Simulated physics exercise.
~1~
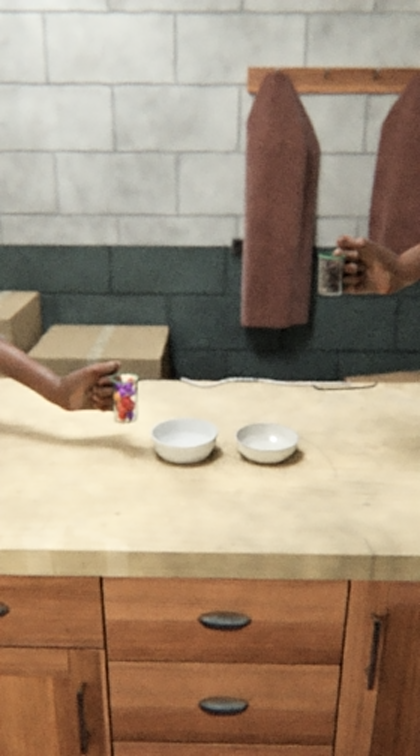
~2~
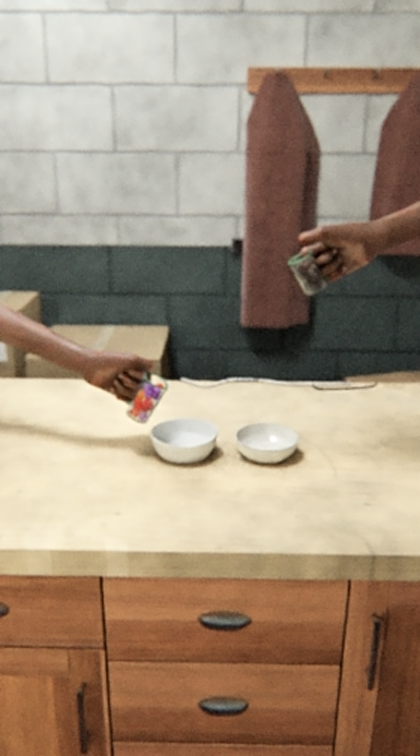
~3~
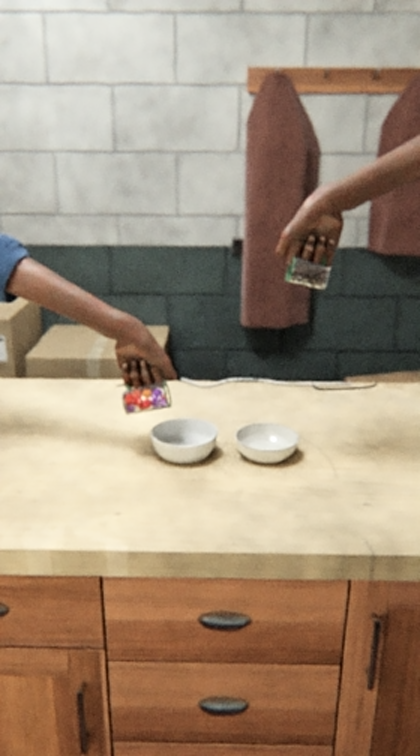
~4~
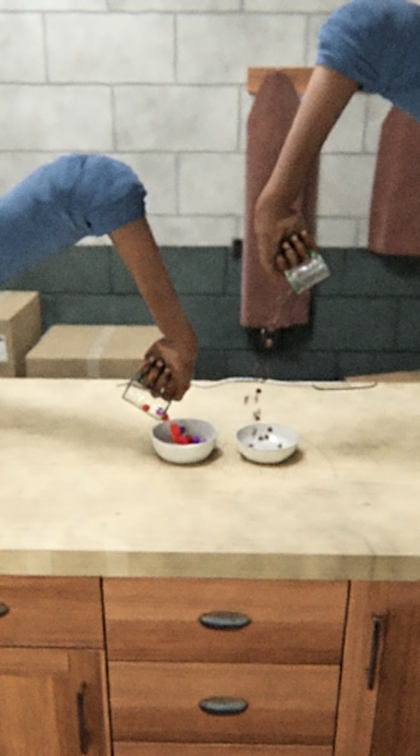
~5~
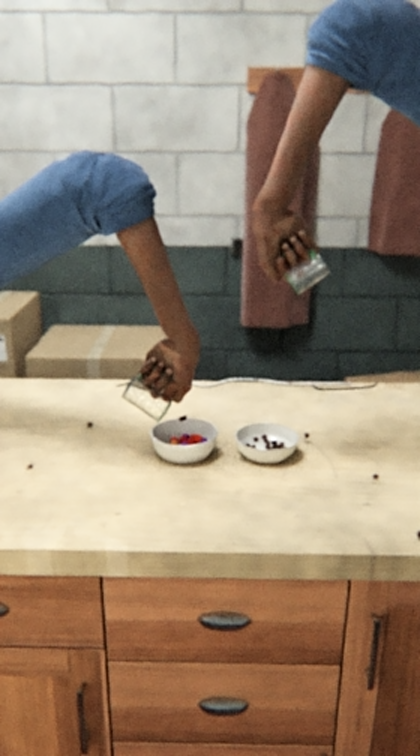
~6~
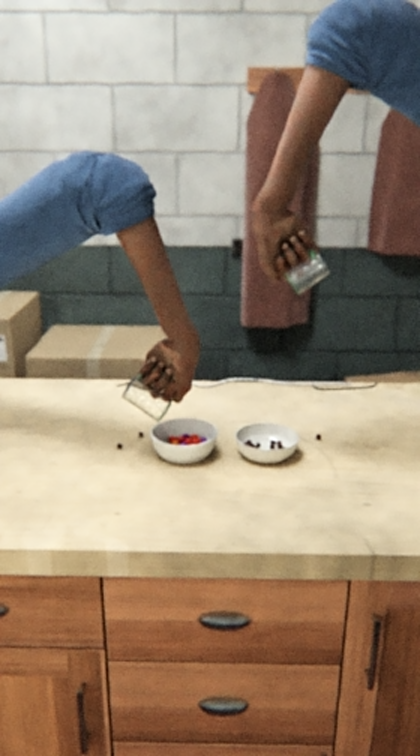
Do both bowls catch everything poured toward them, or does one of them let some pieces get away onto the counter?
The left bowl catches all of its bright pieces, but the right one lets several of the dark pieces poured from higher up get away.
